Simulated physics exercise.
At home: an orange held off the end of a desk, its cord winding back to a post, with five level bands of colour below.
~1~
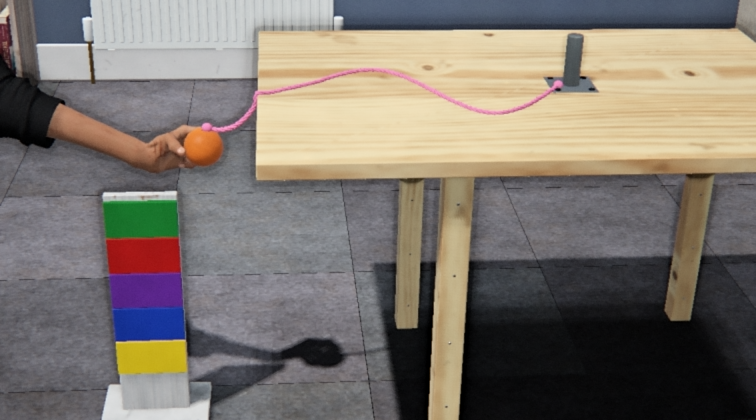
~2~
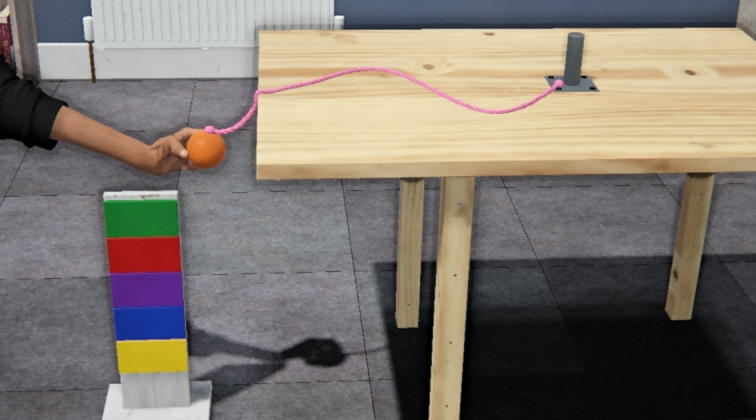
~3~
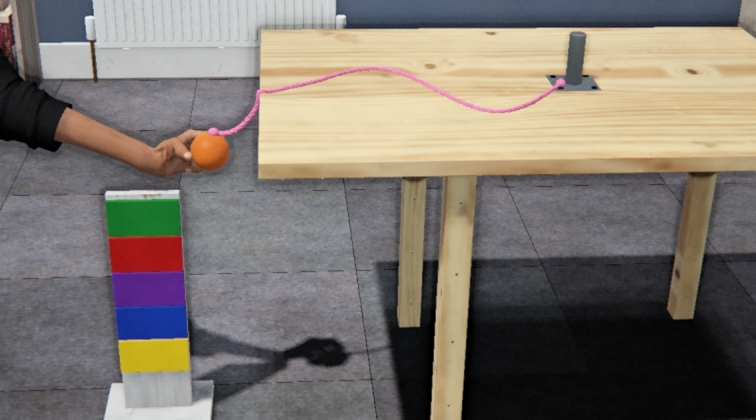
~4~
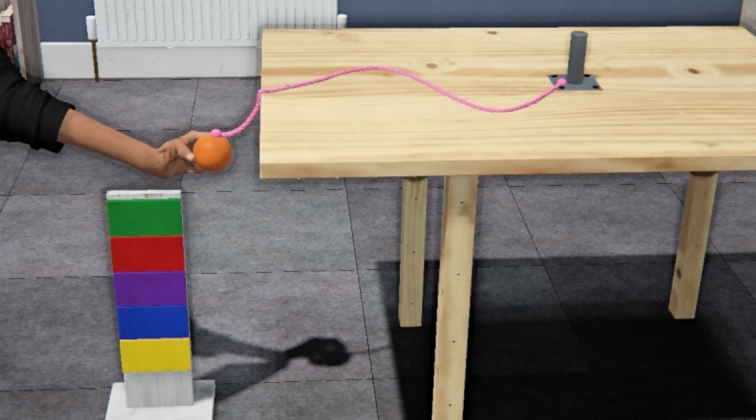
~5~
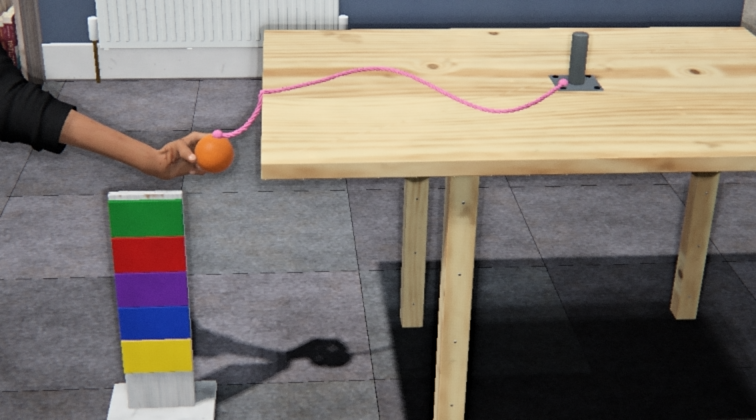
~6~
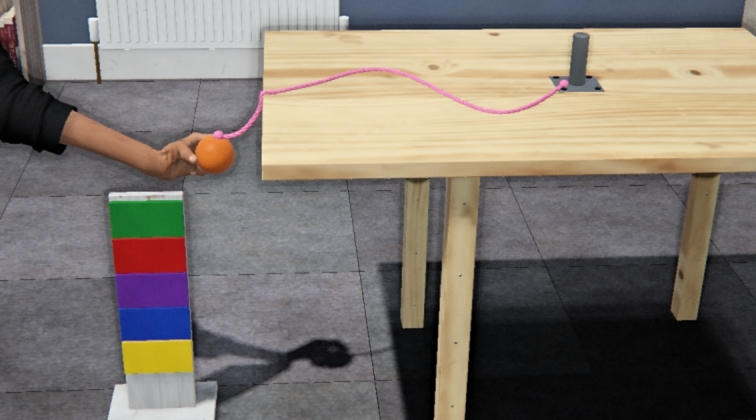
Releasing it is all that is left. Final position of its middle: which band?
Band: Purple.
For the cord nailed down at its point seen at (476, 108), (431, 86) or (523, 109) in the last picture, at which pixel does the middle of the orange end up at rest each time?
In order: (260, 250), then (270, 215), then (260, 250).
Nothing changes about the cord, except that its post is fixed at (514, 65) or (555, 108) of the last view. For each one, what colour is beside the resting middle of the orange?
Blue; blue.
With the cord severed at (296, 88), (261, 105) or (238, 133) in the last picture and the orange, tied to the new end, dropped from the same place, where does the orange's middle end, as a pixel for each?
First (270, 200), then (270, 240), then (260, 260).
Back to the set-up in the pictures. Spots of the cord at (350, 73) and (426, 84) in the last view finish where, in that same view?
Final spots: (262, 115), then (350, 94).
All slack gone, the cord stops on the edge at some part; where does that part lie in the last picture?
Check around (360, 71) - that's where it is.
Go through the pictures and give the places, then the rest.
Orange (203, 147); green (141, 221); red (144, 256); purple (146, 292); blue (149, 326); yellow (152, 358), in the first frame.
Orange (206, 149); cord through (542, 96) (475, 109) (421, 84) (350, 72) (284, 89), in the second frame.
Orange (210, 152), in the third frame.
Orange (213, 153); cord through (546, 95) (478, 108) (424, 83) (353, 71) (287, 88), in the fourth frame.
Orange (214, 154), in the fifth frame.
Orange (215, 155); cord through (548, 96) (480, 109) (426, 84) (355, 72) (289, 90), in the sixth frame.
Soon after, orange near (227, 288); level with purple.
After that, orange near (307, 284); level with purple.
And then, orange near (253, 288); level with purple.
In the end, orange near (261, 293); level with purple. The purple one.
